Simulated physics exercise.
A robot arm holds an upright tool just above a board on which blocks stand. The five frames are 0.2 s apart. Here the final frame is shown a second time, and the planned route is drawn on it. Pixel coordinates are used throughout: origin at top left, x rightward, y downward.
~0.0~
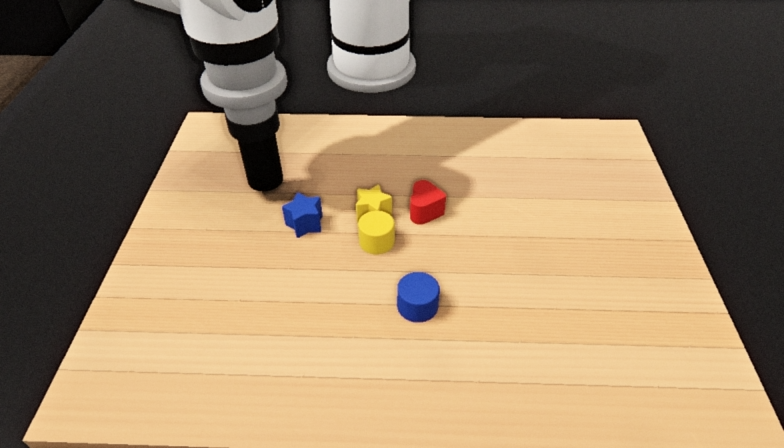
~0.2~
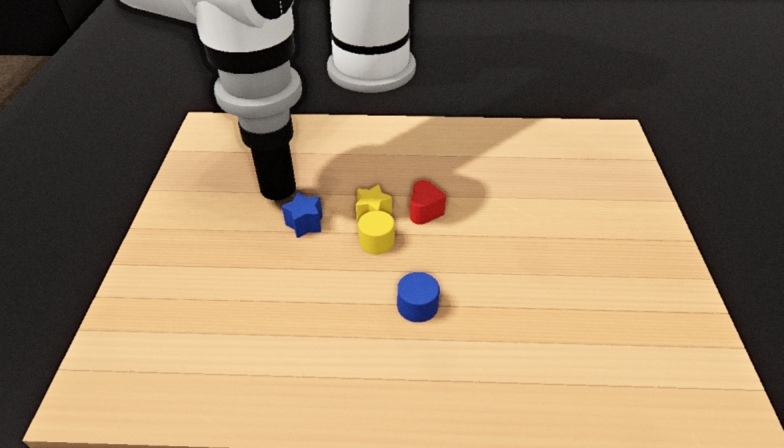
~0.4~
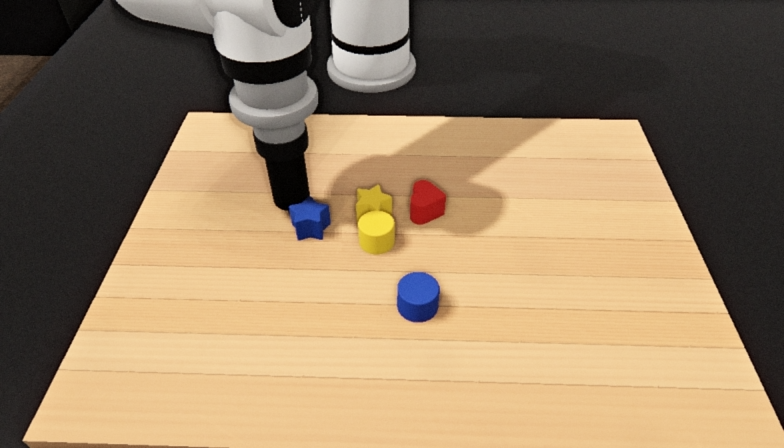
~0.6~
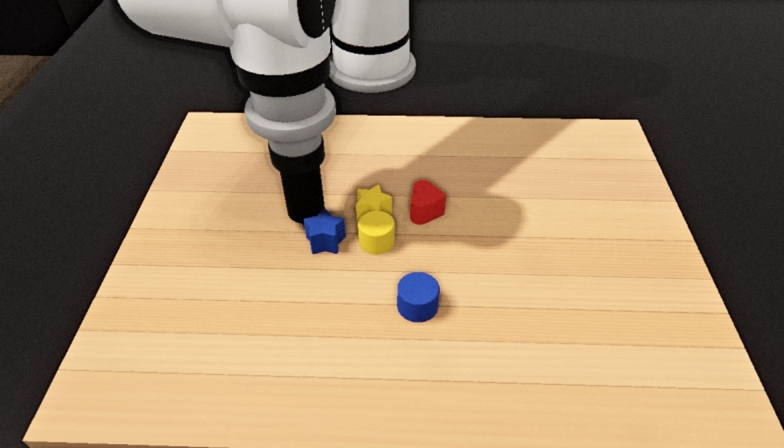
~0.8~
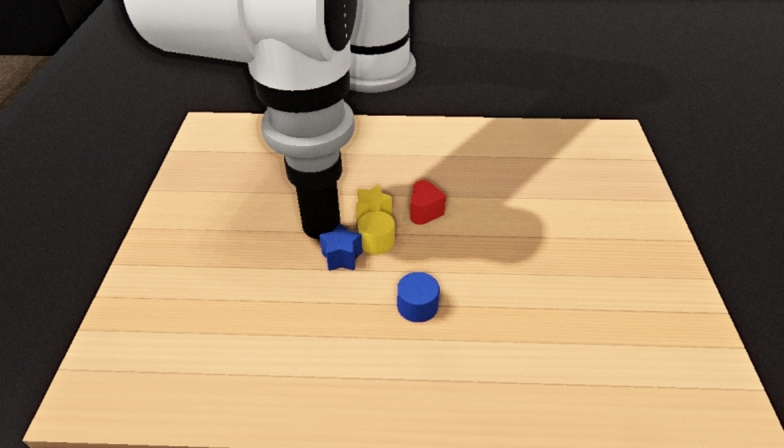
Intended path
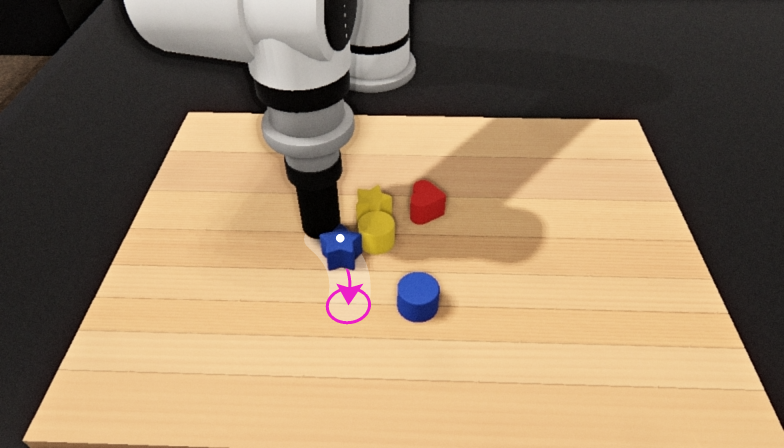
In this clip, a robot arm lowers its black tool toward a blue star-shaped block on a wooden board, then pushes the block diagonally right and toward the viewer, while the yellow, red and other blue blocks stay still.
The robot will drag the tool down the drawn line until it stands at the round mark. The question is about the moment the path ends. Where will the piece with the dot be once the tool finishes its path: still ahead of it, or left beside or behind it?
The piece with the dot is left behind or beside.
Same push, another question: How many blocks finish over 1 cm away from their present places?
I count one.
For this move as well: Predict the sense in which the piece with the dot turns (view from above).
From overhead, the rotation is counterclockwise.
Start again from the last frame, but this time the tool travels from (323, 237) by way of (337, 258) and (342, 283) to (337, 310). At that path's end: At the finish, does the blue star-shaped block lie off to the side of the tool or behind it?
Final answer: Yes.
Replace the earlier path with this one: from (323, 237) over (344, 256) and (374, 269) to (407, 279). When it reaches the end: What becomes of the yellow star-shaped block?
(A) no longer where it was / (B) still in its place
Option B.
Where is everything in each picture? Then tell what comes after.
Lower end of the tool at (266, 180), tops of blocks, blue star-shaped block at (302, 205), yellow circular block at (376, 222), in the first frame.
Tool at (278, 189), blocks as before, in the second frame.
Tool at (292, 199), blue star-shaped block at (308, 209), in the third frame.
Tool at (306, 211), blue star-shaped block at (323, 222), in the fourth frame.
Tool at (322, 226), blue star-shaped block at (340, 238), yellow circular block at (376, 222), in the fifth frame.
The drawn path runs from (323, 237) through (340, 256) and (349, 279) to (348, 305); the dot is on the blue star-shaped block.
What follows on the original path. Halfway along, tool at (345, 255); blue star-shaped block at (367, 269).
At the end, tool at (347, 294); blue star-shaped block at (383, 296), turned 35° anticlockwise; yellow circular block not moved.
